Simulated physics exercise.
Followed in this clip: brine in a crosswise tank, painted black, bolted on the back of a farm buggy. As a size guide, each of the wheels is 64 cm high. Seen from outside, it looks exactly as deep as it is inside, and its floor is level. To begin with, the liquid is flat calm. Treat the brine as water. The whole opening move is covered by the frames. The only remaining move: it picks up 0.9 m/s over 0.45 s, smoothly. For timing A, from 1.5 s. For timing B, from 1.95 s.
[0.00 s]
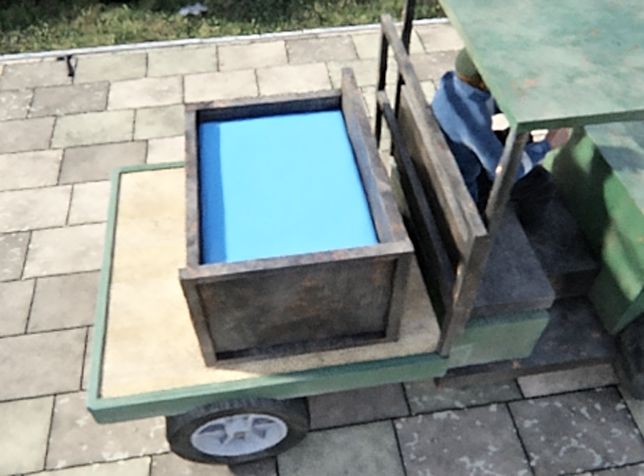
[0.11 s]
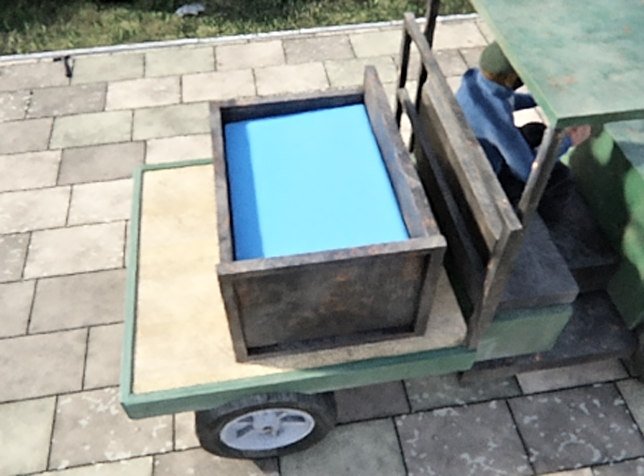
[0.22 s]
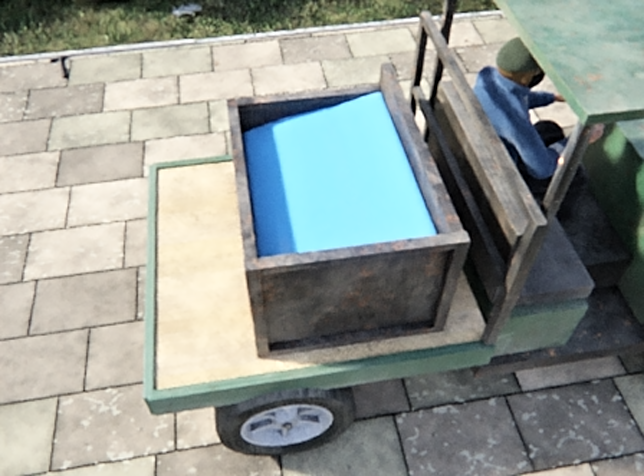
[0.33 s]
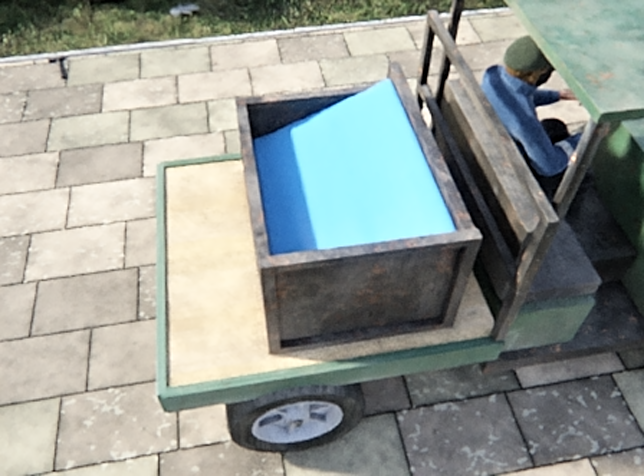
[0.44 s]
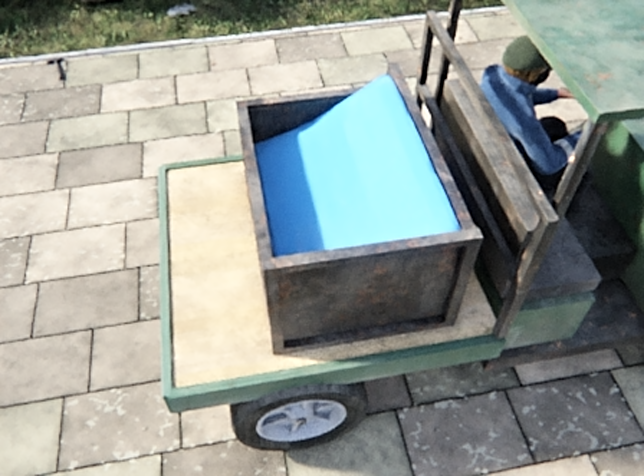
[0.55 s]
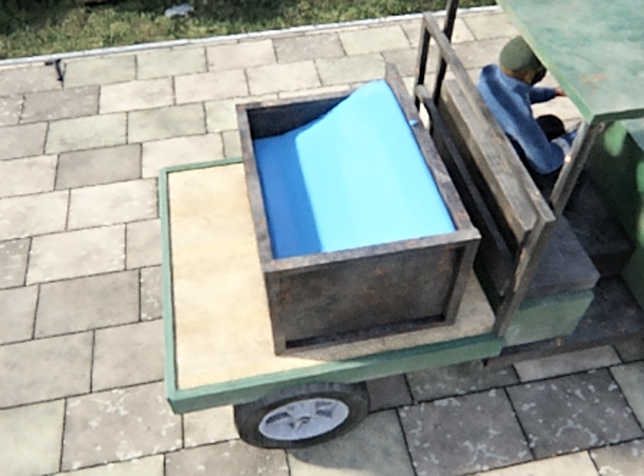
A small green flatbed vehicle stands out on sunlit grey paving edged by grass at the top, seen from above and to one side by a still camera. Its tan deck carries a dark open tank of bright blue liquid, behind a driver in blue with a green cap. It rolls a short way right, slowing, while the level liquid climbs steeply towards the front, then eases back slightly.
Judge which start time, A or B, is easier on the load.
B.
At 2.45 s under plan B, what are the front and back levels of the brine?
Roughly 28 cm in front, roughly 36 cm behind.
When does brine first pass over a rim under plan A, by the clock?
Roughly 1.2 seconds.
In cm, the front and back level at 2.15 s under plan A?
The front stands at 18 cm and the back at 48 cm.
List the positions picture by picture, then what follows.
In the first picture, the surface is at (329, 118) by the front wall; at (214, 130) by the back wall; it lies level with the rim line; the front is on the right, levels are read along the far wall; a wheel hub at (240, 444).
In the second picture, the surface is at (352, 115) by the front wall; at (238, 128) by the back wall; it lies level with the rim line.
In the third picture, the surface is at (369, 102) by the front wall; at (257, 136) by the back wall; it climbs 14° towards the front.
In the fourth picture, the surface is at (378, 87) by the front wall; at (266, 144) by the back wall; it climbs 26° towards the front.
In the fifth picture, the surface is at (379, 84) by the front wall; at (267, 148) by the back wall; it climbs 30° towards the front.
In the sixth picture, the surface is at (376, 92) by the front wall; at (266, 146) by the back wall; it climbs 25° towards the front; a wheel hub at (306, 428).
For plan A, 2.15 s in, the surface is 17 cm up at the front and 49 cm at the back; 3 per cent is out, mostly over the back, some over the far side.
For plan A, 4.93 s in, 13 per cent is out, over the back, 34 of 257 litres.
For plan B, 2.45 s in, the surface is 27 cm up at the front and 36 cm at the back; 6 per cent is out, over the back.
For plan B, 5.39 s in, 7 per cent is out, over the back, 18 of 257 litres.
